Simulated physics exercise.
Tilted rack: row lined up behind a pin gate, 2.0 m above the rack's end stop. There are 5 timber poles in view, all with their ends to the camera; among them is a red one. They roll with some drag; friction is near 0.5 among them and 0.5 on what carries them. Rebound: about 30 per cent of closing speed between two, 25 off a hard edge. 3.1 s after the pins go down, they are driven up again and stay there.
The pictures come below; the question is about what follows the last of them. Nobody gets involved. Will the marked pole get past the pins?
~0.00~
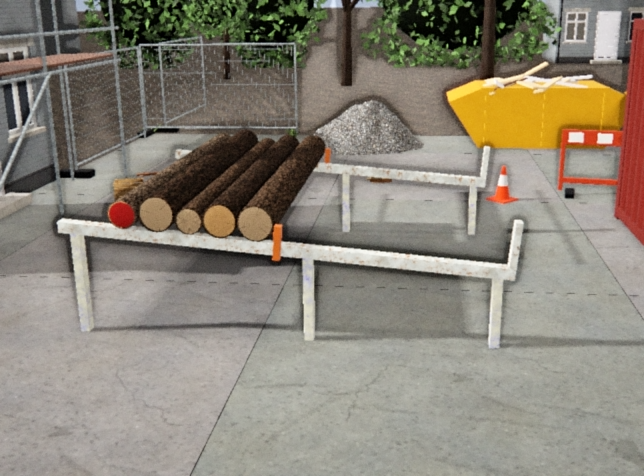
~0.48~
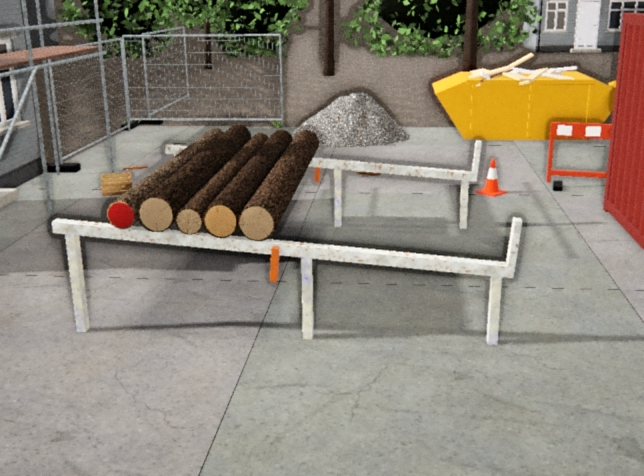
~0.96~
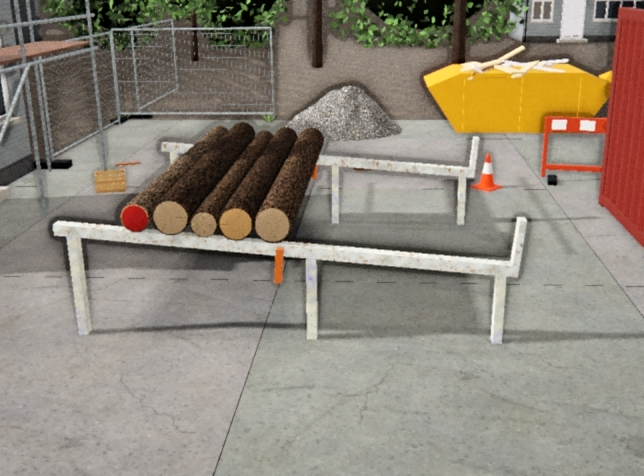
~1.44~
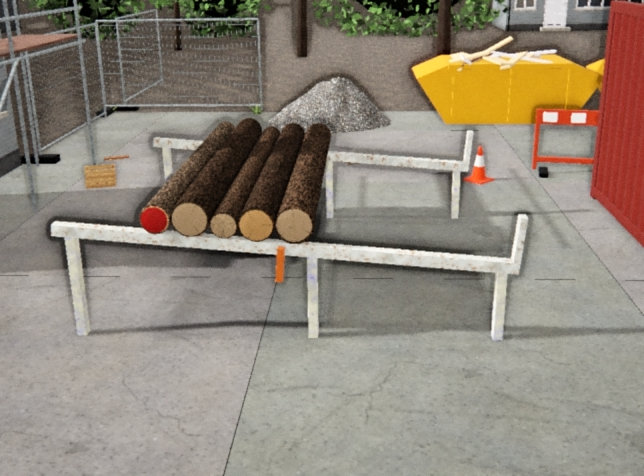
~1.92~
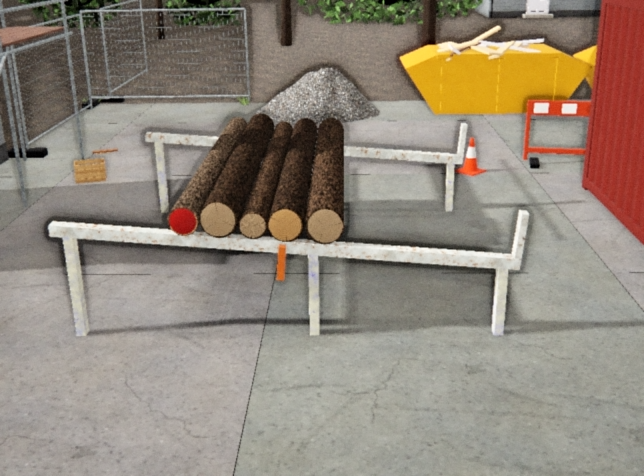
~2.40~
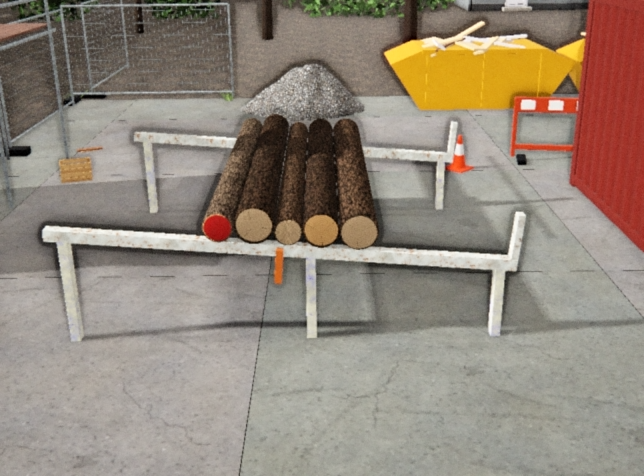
Looks like the red one slips past.
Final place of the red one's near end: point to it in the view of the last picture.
(354, 236).
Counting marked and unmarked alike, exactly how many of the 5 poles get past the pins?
Exactly 5 of the lot.
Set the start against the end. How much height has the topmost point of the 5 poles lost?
15 cm.
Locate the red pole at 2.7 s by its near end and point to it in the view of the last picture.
Its near end sits close to (246, 229).
By 2.7 s, red is on the rails, 30 cm above the pins, rolling right; 4 through so far.
By 2.9 s, red is on the rails, 10 cm above the pins, rolling right; 4 through so far.
By 3.2 s, red is on the rails, 15 cm below the pins, rolling right; 5 through so far.
Finally (5.1 s), red is on the rails, 60 cm below the pins; 5 through so far.
